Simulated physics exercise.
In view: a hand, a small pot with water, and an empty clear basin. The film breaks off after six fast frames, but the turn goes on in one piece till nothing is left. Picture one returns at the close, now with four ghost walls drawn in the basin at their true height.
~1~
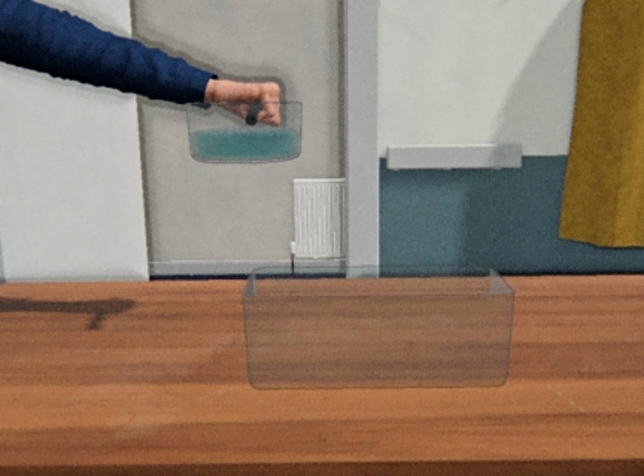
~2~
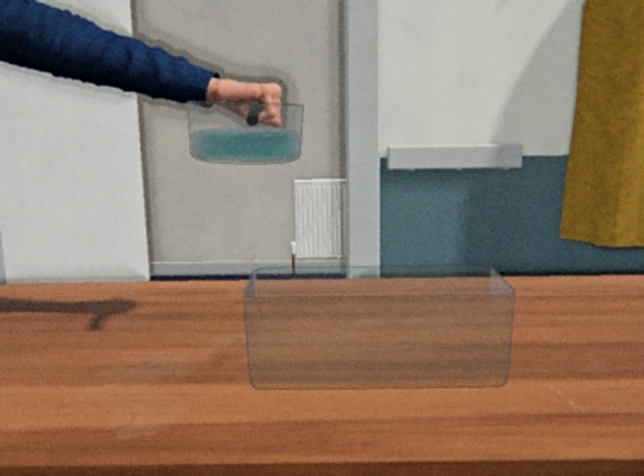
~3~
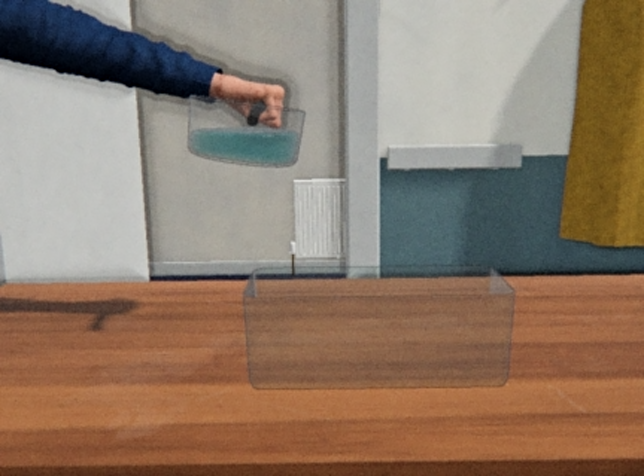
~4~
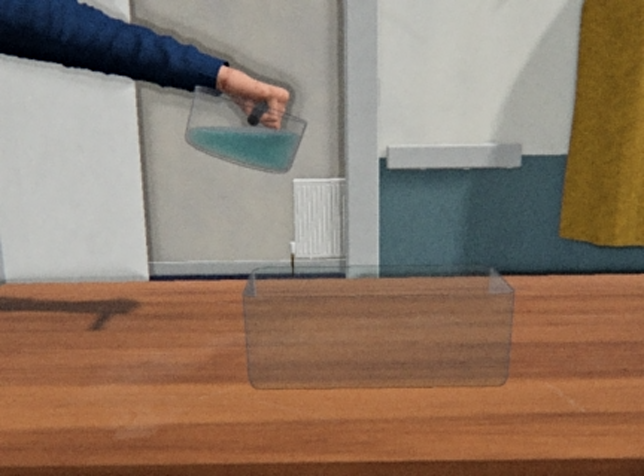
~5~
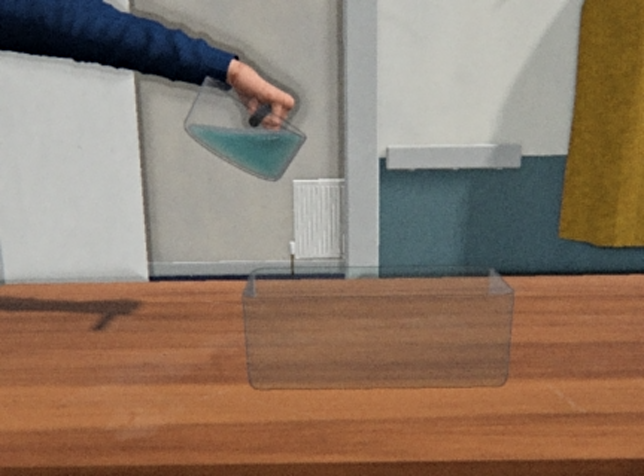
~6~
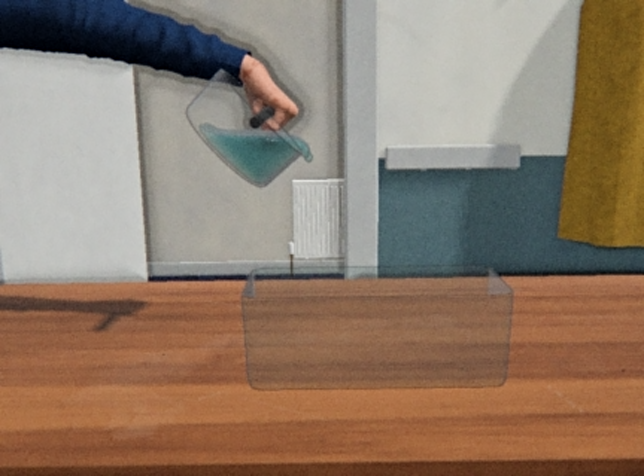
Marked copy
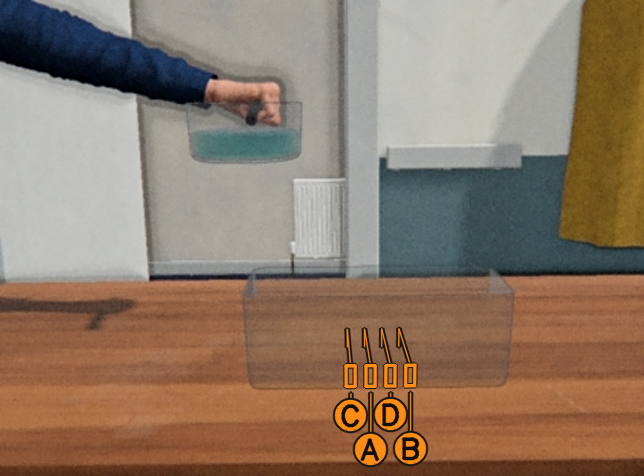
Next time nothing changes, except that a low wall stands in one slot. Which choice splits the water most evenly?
Go for C.
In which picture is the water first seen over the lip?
Picture 6.
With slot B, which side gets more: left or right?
More ends on the left.
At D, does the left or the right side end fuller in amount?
More ends on the left.
On the marked copy, A at (370, 393); B at (410, 392); C at (350, 393); D at (390, 392).
With A, about 77 % ends left of the wall and 21 % right of it.
With B, about 80 % ends left of the wall and 19 % right of it.
With C, about 51 % ends left of the wall and 47 % right of it.
With D, about 82 % ends left of the wall and 16 % right of it.
